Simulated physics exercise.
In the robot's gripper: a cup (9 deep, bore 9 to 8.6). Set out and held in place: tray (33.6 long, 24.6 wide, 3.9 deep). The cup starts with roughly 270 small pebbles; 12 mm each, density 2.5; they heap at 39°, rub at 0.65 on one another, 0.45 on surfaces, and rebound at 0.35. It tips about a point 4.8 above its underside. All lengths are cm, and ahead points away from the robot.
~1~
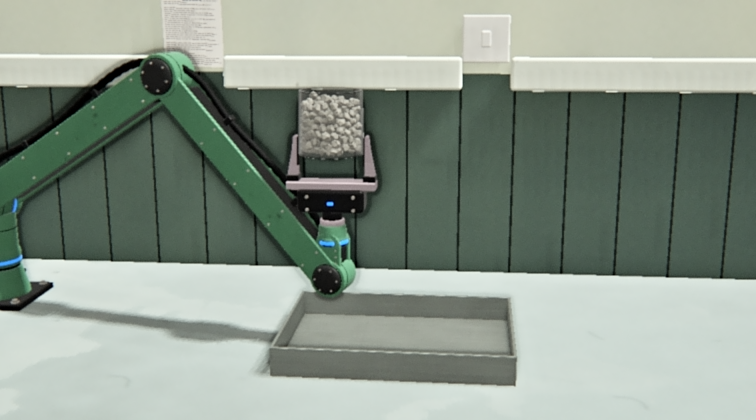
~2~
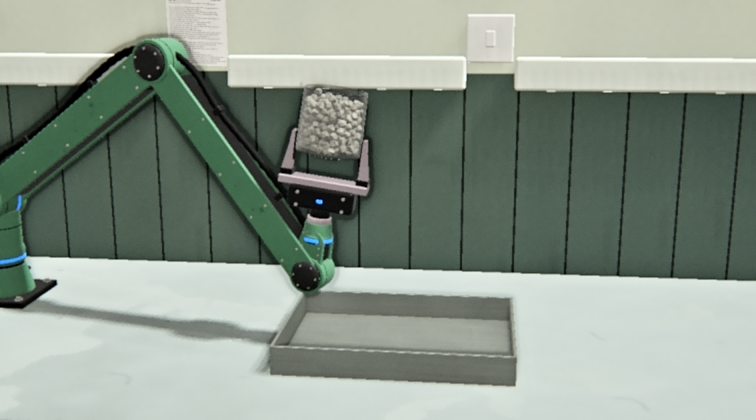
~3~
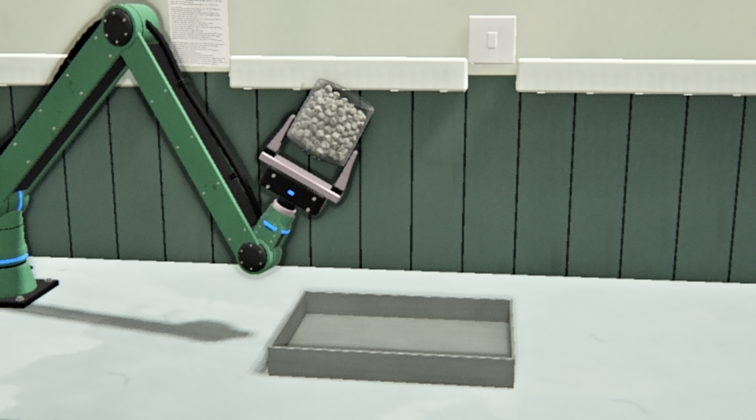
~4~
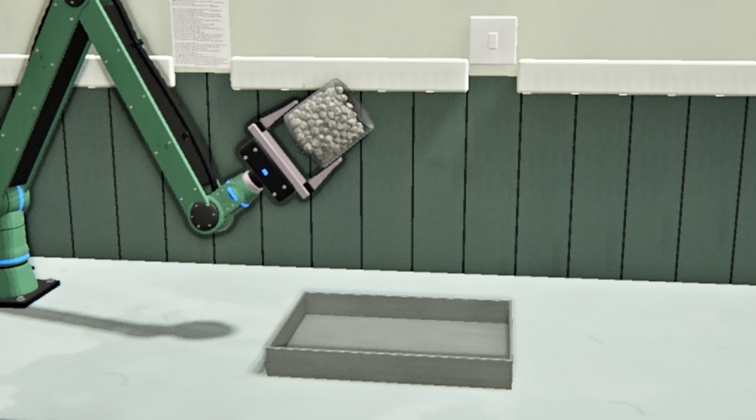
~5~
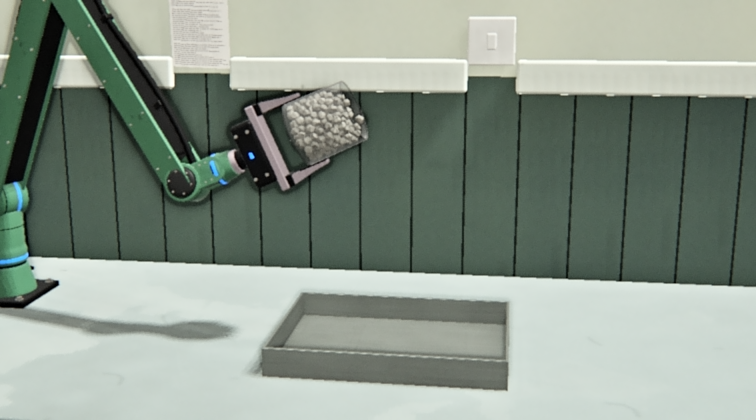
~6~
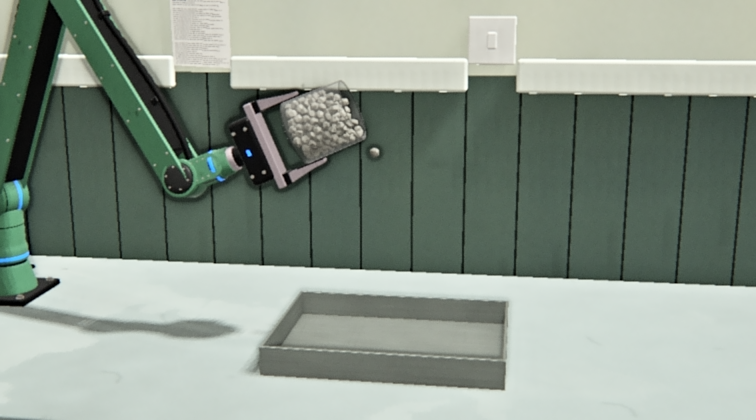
A green robot arm held a clear cup of small grey pebbles upright above a shallow grey tray, then swung back to the left while tilting the cup steadily rightward until one pebble dropped out.
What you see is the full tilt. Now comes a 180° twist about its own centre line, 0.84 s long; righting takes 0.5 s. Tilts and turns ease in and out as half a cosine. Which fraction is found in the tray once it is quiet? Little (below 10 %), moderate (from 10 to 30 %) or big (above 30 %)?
Share in the tray: Little (below 10 %).
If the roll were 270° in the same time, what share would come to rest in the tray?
Then about 5 per cent.
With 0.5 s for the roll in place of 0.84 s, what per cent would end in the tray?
It would be near 5 per cent.
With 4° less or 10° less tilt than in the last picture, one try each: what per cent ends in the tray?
About 0 and 0 per cent.
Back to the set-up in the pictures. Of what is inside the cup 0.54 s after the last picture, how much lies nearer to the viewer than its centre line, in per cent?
Roughly 45 per cent.
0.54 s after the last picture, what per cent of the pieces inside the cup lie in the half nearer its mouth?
Some 45 per cent.
Then, 0.54 s on, tipped 67°, highest piece 38 above the table; 268 in the cup, 2 in the tray.
Then, 1.07 s on, tipped 37°, highest piece 38 above the table; 261 in the cup, 9 in the tray.
Then, 1.54 s on, upright, highest piece 38 above the table; 261 in the cup, 9 in the tray.
Then, 2.24 s on, upright, highest piece 38 above the table; 261 in the cup, 9 in the tray.
In the end, 261 in the cup, 9 in the tray. That is 3 % in the tray.
